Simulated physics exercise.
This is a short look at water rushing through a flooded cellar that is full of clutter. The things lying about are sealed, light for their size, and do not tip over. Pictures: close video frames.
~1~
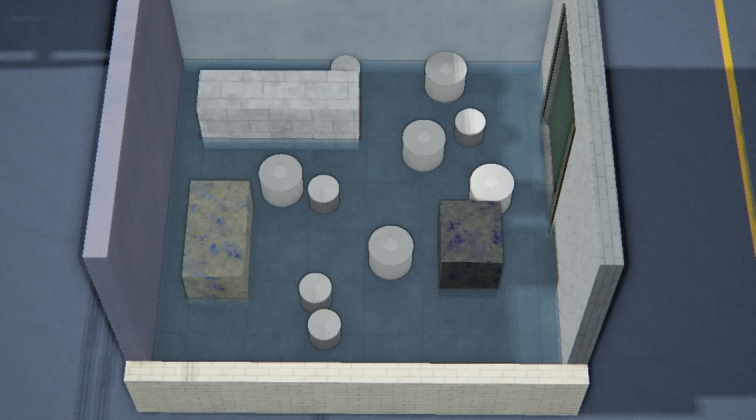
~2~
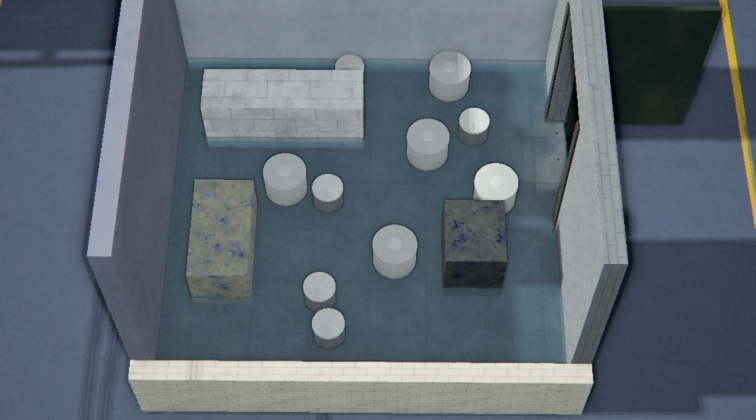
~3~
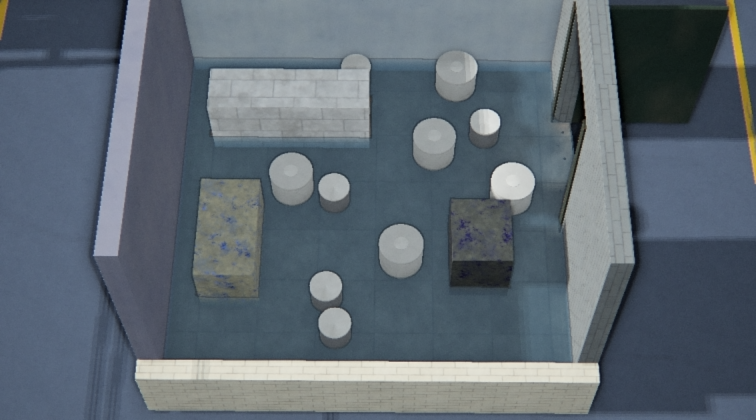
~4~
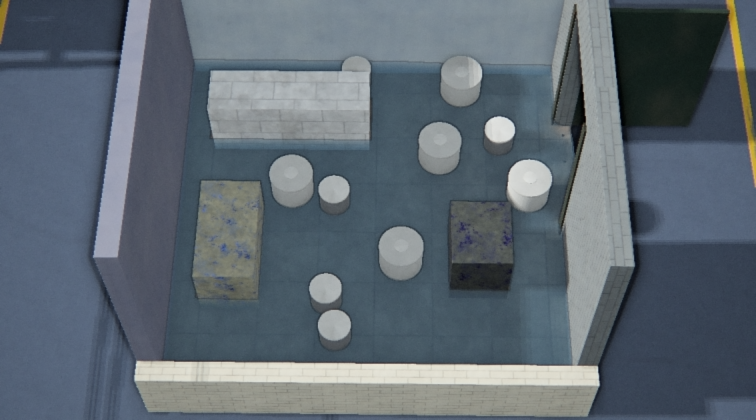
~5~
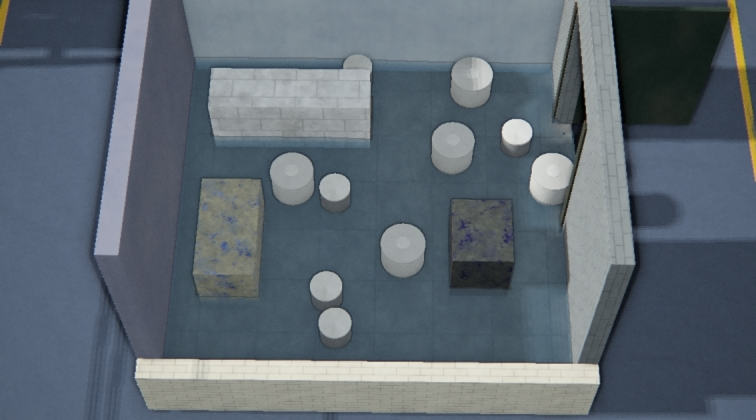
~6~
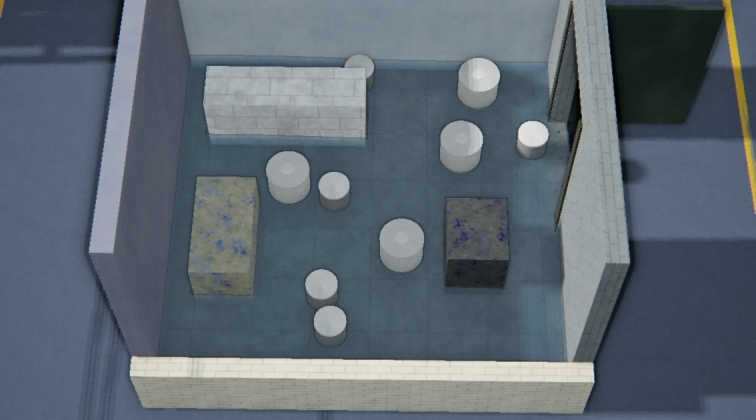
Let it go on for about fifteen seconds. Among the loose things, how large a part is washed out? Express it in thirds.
It comes to two thirds or above.
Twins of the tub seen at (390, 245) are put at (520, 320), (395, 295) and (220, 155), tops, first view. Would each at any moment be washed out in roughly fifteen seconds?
Exits, remains, remains.
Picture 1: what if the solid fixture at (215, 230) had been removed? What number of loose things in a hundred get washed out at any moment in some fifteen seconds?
I'd put it at around 80 percent.
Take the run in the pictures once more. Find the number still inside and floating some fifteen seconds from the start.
3 of them.
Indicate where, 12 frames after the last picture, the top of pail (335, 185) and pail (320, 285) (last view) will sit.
(458, 139) and (368, 263), roughly.
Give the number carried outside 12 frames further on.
4.
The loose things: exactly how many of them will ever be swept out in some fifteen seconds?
Count: 7.
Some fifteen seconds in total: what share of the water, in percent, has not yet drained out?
Roughly 44 in a hundred.
A moment on, 2 of 10 are out; 8 afloat.
Next, 4 of 10 are out; 6 afloat.
Later, 6 of 10 are out; 4 afloat.
In the end, 7 of 10 are out; 3 afloat.
